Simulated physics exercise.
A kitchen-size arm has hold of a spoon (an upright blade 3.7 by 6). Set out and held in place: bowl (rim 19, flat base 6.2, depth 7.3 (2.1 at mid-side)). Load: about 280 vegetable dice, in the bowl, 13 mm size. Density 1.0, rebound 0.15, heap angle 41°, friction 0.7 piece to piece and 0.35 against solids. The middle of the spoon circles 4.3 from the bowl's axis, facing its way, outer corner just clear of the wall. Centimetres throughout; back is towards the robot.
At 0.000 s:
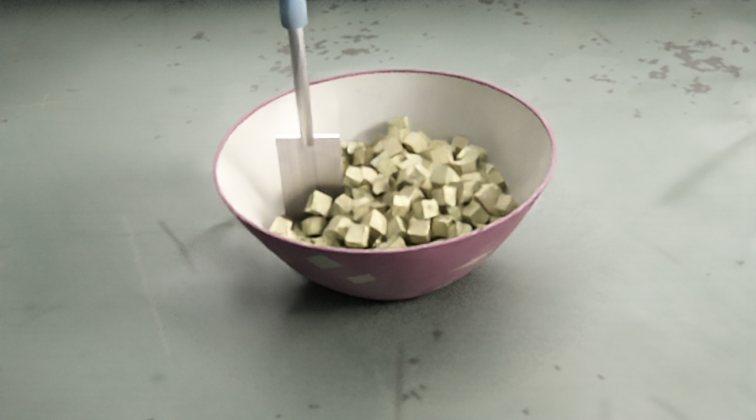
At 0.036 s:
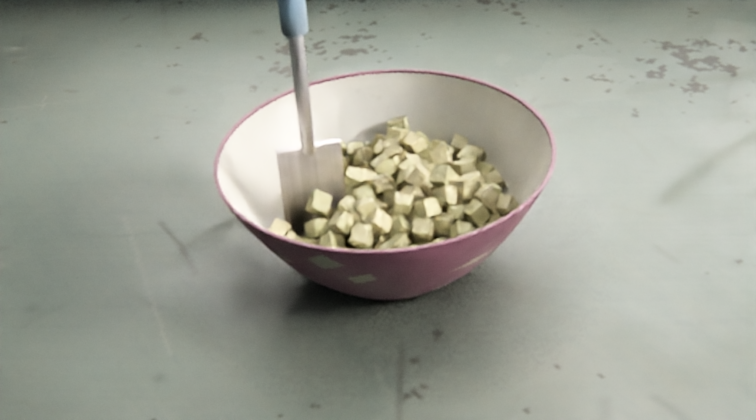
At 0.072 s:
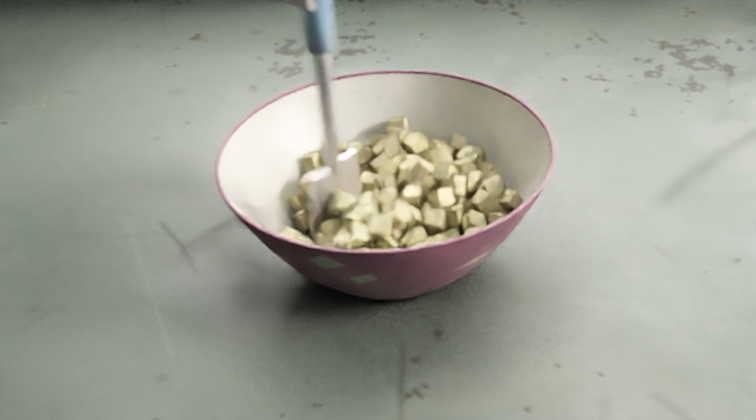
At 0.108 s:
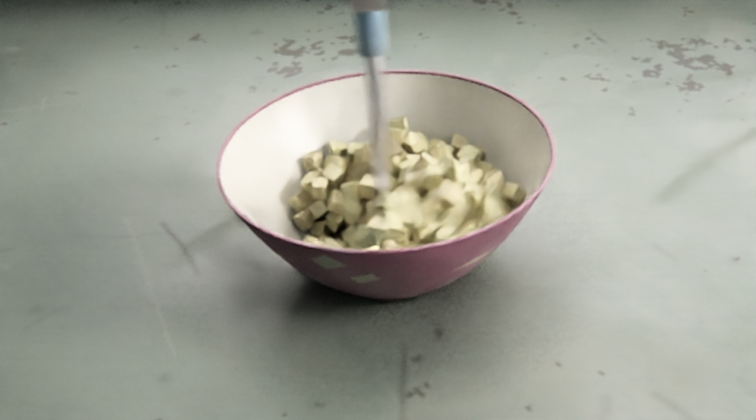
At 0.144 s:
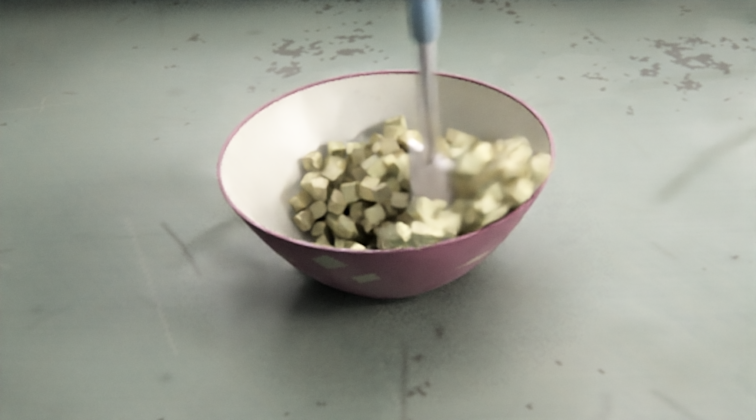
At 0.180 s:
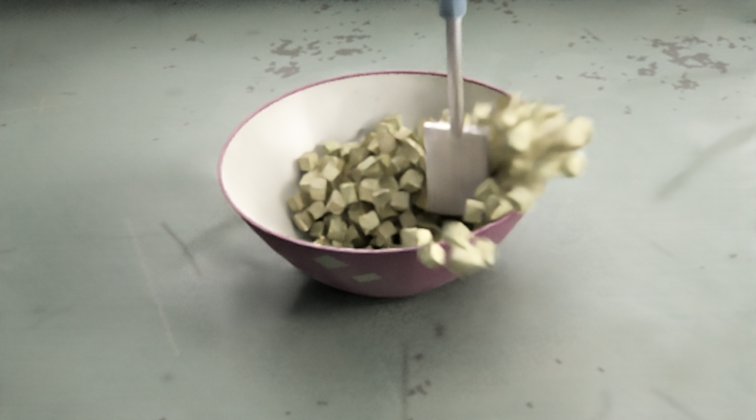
A magenta bowl with a white inside and pale diamond marks, heaped with pale yellow-green cubes, sits on a scuffed grey-green surface, seen from above at an angle by a still camera. A flat pale blade on a metal shaft with a blue handle stands at the bowl's left. It sweeps rightward through the cubes, pushing them up the right side until several fly over the rim.
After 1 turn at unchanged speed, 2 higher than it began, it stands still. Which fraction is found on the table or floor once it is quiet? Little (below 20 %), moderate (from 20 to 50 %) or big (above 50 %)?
Share on the table or floor: Moderate (from 20 to 50 %).
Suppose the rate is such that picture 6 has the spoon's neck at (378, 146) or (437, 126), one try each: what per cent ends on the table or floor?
Some 10 and 20 per cent.
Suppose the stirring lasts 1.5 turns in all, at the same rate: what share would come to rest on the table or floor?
It would be near 40 per cent.
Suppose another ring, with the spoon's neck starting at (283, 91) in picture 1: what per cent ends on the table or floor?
About 15 per cent.
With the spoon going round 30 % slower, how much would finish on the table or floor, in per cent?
In that case some 20 per cent.
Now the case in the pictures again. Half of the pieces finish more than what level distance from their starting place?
Roughly 7 cm.
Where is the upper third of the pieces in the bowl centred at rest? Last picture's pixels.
Near (326, 213).
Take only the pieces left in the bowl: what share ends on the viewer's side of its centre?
About 55 per cent.
After 0.25 s, 236° round, highest piece 12 above the table; 241 in the bowl, 1 on the table or floor, 34 in flight or on the tool.
After 0.31 s, 305° round, highest piece 11 above the table; 227 in the bowl, 13 on the table or floor, 36 in flight or on the tool.
After 0.54 s, 0° round, highest piece 7 above the table; 203 in the bowl, 72 on the table or floor, 1 in flight or on the tool.
After 1.24 s, 0° round, highest piece 7 above the table; 203 in the bowl, 73 on the table or floor.
At rest, 203 in the bowl, 73 on the table or floor. That is 26 % on the table or floor.
